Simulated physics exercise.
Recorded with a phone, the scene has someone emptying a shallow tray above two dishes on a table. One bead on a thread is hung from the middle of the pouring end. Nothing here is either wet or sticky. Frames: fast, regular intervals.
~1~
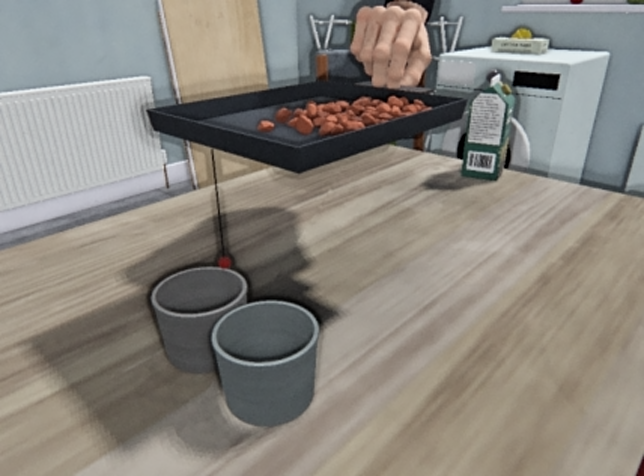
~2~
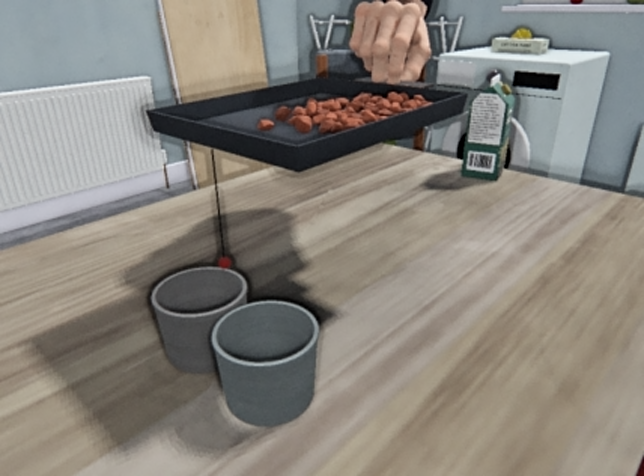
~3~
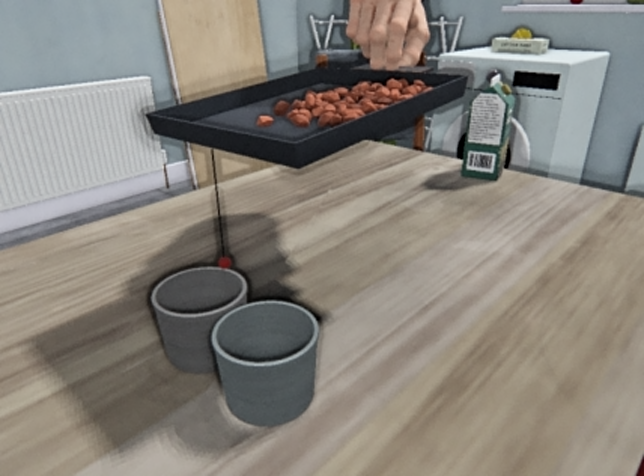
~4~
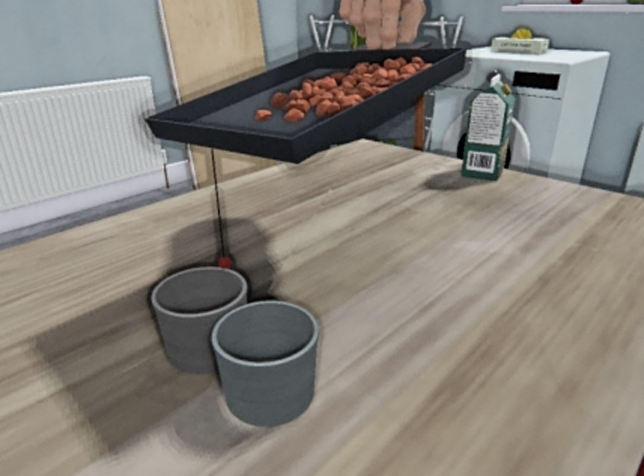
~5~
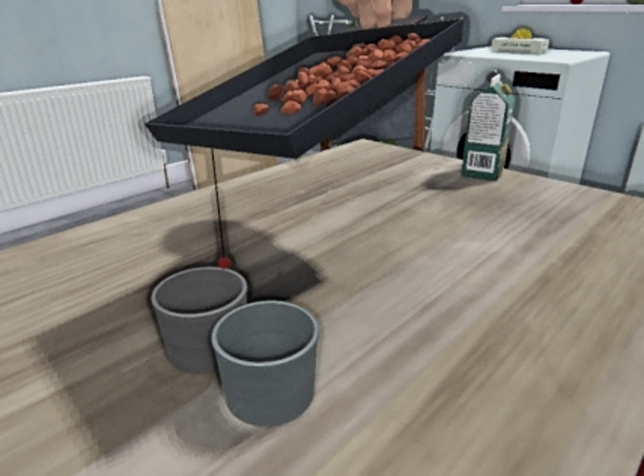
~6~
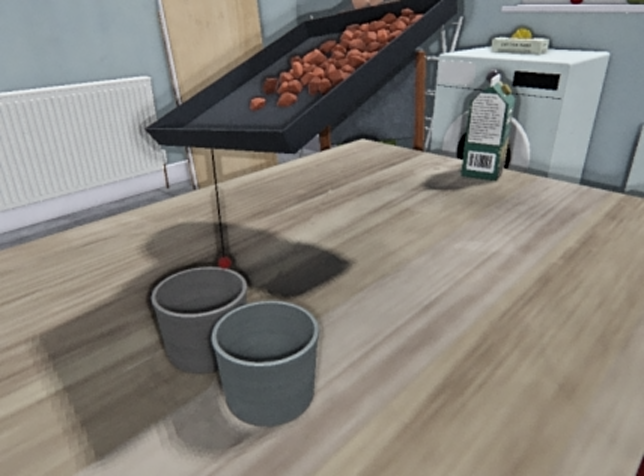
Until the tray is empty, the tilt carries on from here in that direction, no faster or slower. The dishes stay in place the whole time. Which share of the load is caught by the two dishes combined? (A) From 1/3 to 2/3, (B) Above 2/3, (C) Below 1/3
Below 1/3 (C).
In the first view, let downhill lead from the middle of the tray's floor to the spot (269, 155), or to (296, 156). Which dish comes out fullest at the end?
Try one: Right-side dish; try two: Right-side dish.
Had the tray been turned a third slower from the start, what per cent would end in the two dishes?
Around 20 percent.
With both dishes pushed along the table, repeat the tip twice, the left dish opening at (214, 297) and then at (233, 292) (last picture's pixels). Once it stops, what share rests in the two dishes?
The first position comes out at 10 per cent, the other at 0 per cent.
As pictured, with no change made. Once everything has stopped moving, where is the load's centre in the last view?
The centre ends up roughly at (135, 315).
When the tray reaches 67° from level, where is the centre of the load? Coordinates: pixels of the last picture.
Somewhere about (183, 129).
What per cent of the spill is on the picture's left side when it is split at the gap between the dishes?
About 100 %.
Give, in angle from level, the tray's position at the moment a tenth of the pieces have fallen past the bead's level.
I'd say it is tilted about 80°.
Just after the last frame, tray tipped steeply; the larger part on the tray; about a tenth in the air.
A moment on, tray tipped past a quarter turn; roughly a quarter on the tray; just a few in the left dish; roughly two thirds outside both; about a tenth in the air.
Further on, tray tipped past a quarter turn; about a tenth in the left dish; the larger part outside both.
When it is over, tray tipped past a quarter turn; not one in the right dish; about a tenth in the left dish; the larger part outside both.
